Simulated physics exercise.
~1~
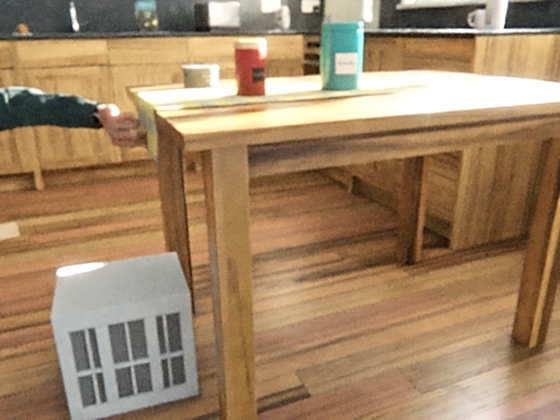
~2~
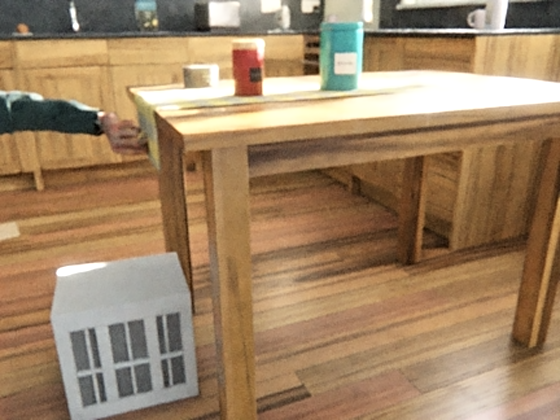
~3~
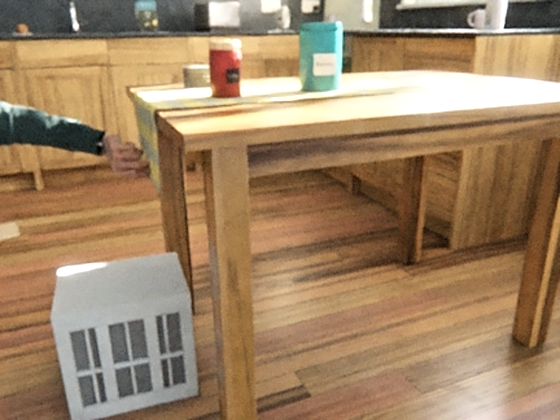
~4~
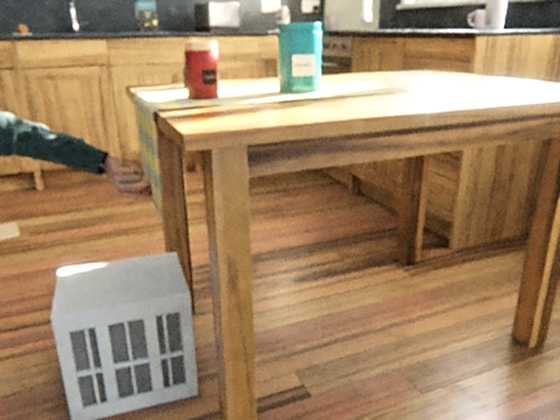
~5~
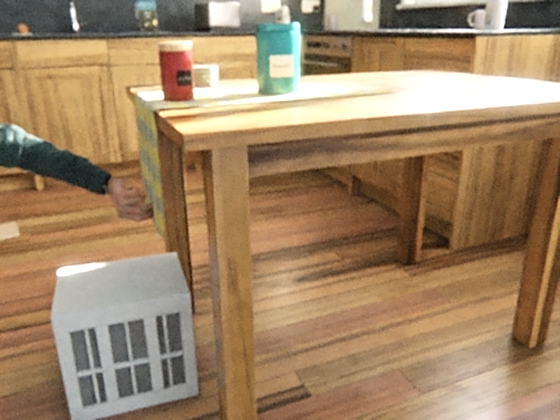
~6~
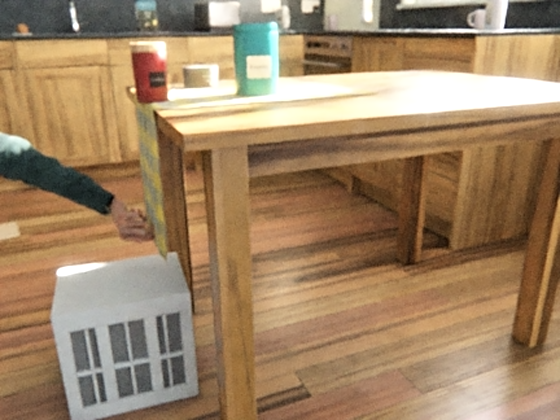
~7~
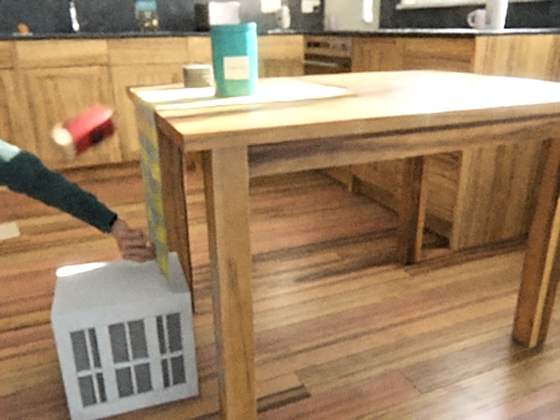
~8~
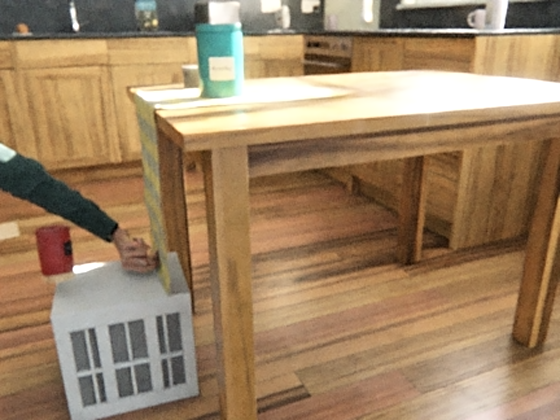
An arm in a dark green sleeve reaches in from the left of a sunlit kitchen, gripping a yellow tablecloth at the near end of a wooden table, seen from a still viewpoint. On top stand a red jar, a turquoise canister and, behind them, a small grey tub, while a white crate sits on the floorboards below. The hand draws the cloth down, and the jar and canister ride left with it as the tub stays put. The red jar tips over the edge and tumbles, ending upside down beside the crate. The hand finishes low by the crate, with the canister upright near the table's edge and the tub still behind it.
